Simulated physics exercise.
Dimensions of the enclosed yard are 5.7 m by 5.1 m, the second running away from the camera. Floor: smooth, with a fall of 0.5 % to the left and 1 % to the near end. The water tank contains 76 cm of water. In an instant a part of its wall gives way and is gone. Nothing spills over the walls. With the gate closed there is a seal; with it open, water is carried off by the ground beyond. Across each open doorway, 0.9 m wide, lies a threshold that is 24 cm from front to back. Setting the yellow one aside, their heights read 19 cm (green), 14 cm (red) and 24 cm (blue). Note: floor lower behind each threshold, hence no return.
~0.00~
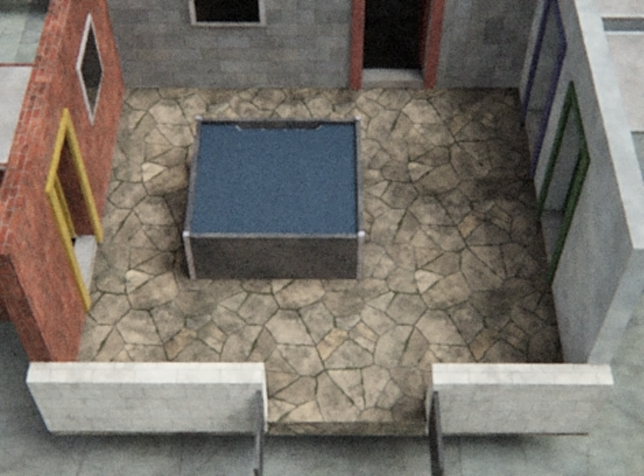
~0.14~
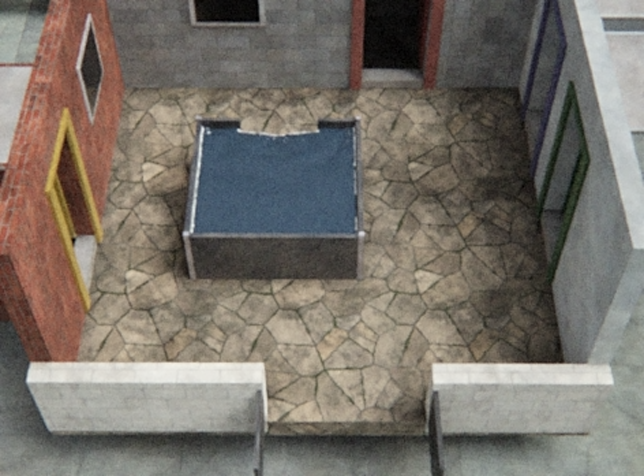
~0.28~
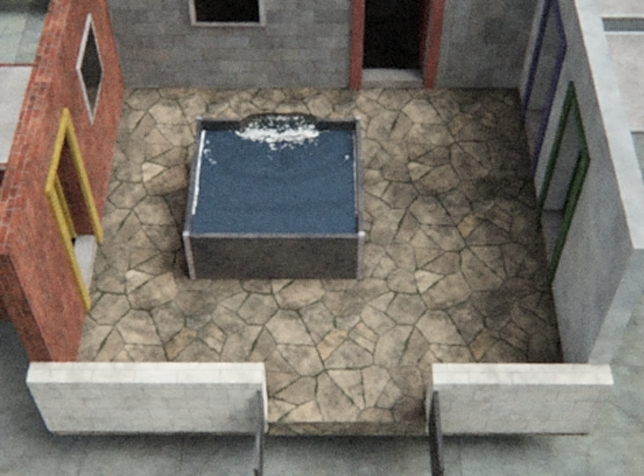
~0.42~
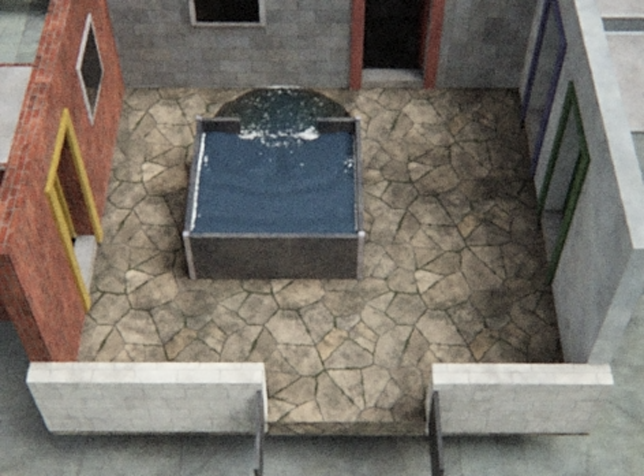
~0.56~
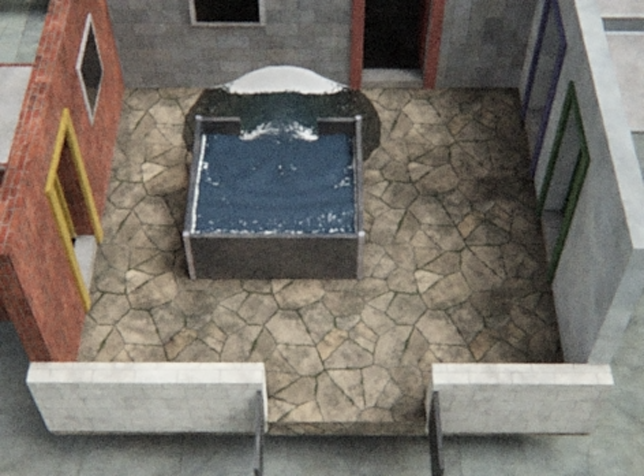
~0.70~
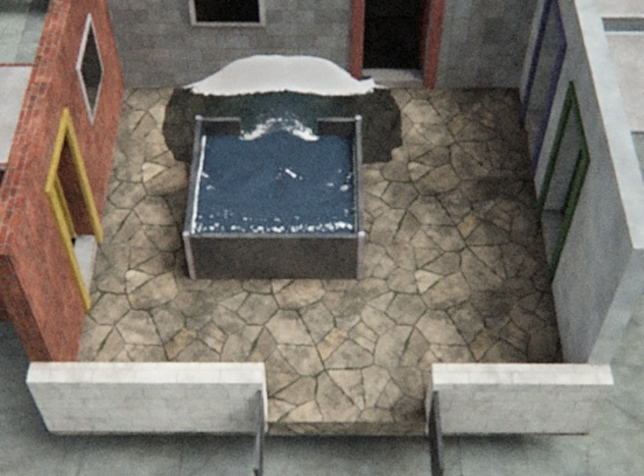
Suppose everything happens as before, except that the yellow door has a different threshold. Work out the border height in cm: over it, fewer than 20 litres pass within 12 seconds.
Border at about 8.5 cm.
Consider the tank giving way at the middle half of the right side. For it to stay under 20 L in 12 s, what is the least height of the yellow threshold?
In that case you'd want it roughly 11.0 cm high.
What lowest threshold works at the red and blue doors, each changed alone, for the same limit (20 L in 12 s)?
Roughly 12.5 cm for the red door and roughly 18 cm for the blue door.
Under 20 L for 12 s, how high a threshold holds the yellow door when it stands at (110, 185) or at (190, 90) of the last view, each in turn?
About 8.5 cm, then about 18 cm.
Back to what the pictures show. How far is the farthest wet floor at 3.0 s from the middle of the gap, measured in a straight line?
About 4.4 m.
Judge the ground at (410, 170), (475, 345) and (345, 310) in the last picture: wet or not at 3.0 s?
1: Awash; 2: Unwetted; 3: Unwetted.
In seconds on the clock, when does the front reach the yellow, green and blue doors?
Arrives: Yellow 2.2 s / green 2.4 s / blue 1.8 s.
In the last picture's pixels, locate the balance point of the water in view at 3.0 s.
Around (290, 176).
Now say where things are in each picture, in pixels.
In the first picture, still water, 76 cm deep, in the water tank at (277, 179); the yellow door at (77, 222) is dry.
In the second picture, the front is at a hidden place, 0.4 m from the gap on the far side; 0.3 m2 of floor is wet, 76 cm left at the back.
In the third picture, water pours out on the far side and has run 0.9 m, to (261, 117); about 13 cm deep outside, 76 cm at the back.
In the fourth picture, the front is at (267, 90), 1.4 m from the gap on the far side; 2.2 m2 of floor is wet, 75 cm left at the back.
In the fifth picture, the front is at (213, 90), 1.5 m from the gap on the far side; 3.2 m2 of floor is wet, 68 cm left at the back.
In the sixth picture, the front is at (184, 90), 1.7 m from the gap on the far side; 3.7 m2 of floor is wet, 63 cm left at the back; the yellow door at (77, 222), 2.9 m from the gap, is still 2.3 m from the nearest water.
After 1.4 s water covers 20 % of the floor, deepest (48 cm) near (126, 90); it has not reached the yellow door.
After 3.0 s water covers 60 % of the floor, deepest (32 cm) near (138, 90); 6 cm at the yellow door, 0 litres in over its 17 cm threshold.
After 12.0 s water covers 95 % of the floor, deepest (12 cm) near (71, 402); 10 cm at the yellow door, 0 litres in over its 17 cm threshold.
At the yellow door as built, the water arrived by 2.2 s and peaked near 12 cm at 9.4 s.
Run again over the same 12 s with other heights there, 37 litres in over 7 cm, 13 litres over 9.5 cm. The limit of 20 litres is kept from about 8.5 cm up.
